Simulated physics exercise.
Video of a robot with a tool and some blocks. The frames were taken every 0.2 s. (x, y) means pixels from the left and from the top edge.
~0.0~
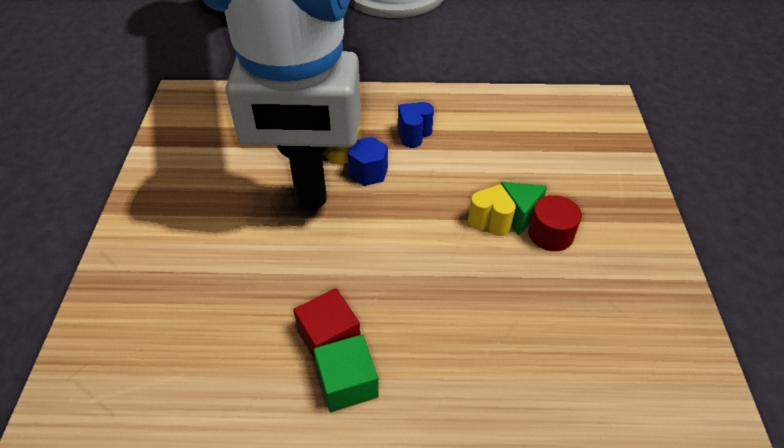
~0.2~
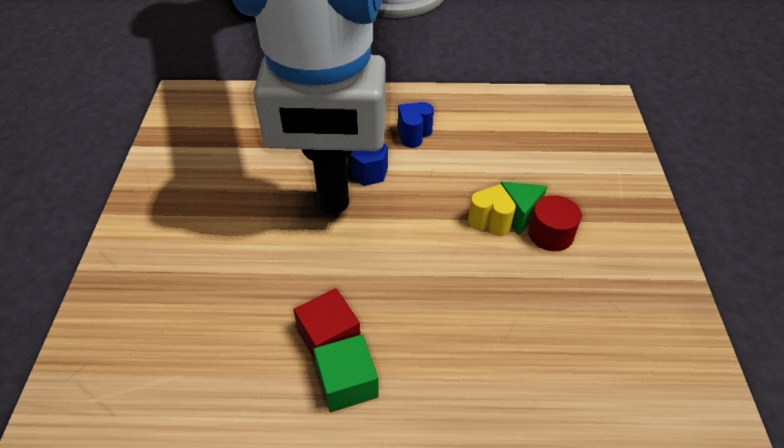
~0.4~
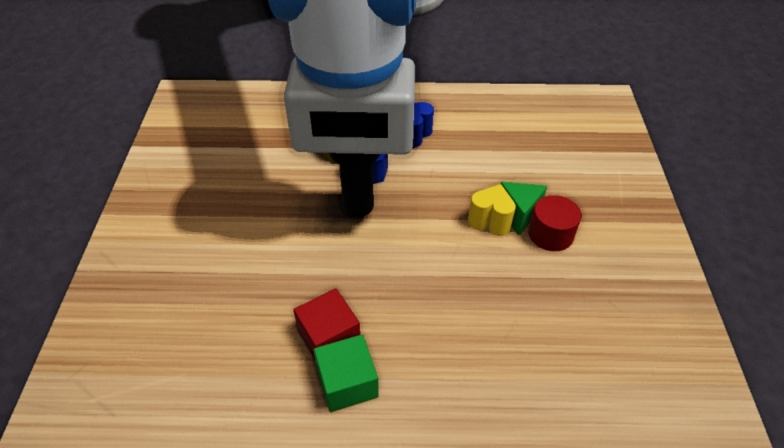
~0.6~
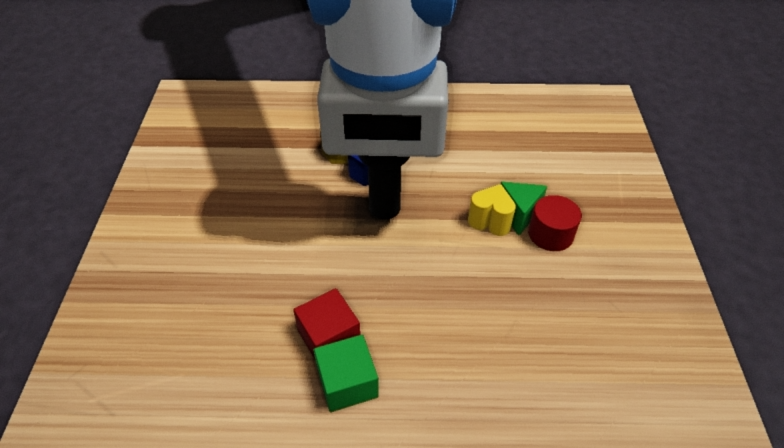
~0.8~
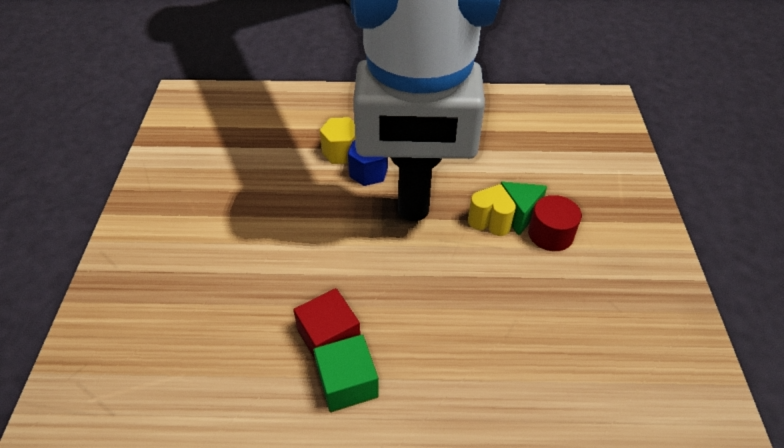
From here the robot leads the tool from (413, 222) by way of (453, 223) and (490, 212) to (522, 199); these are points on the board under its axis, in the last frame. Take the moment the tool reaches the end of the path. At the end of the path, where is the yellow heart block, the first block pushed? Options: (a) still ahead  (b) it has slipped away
My answer is option a.
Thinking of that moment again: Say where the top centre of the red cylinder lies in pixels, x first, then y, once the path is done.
I expect it at (584, 214).
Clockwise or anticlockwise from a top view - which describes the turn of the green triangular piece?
It goes clockwise.
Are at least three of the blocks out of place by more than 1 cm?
I expect so.
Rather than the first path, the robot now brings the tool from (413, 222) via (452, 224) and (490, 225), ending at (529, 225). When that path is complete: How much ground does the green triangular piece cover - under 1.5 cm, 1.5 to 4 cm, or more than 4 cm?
By the end of the path, it will have gone past 4 cm.
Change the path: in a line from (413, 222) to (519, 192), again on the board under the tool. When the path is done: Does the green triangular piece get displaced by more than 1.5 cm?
The answer is yes.
What follows on the original path. One third of the way, tool (456, 211); nothing pushed yet.
Two thirds of the way, tool (493, 201); yellow heart block (534, 191); green triangular piece (558, 178); red cylinder (574, 213).
At the end, tool (525, 188); blue six-sided block still; yellow heart block (566, 181), turned 25° clockwise; green triangular piece (594, 174), turned 25° clockwise; red cylinder (584, 214).
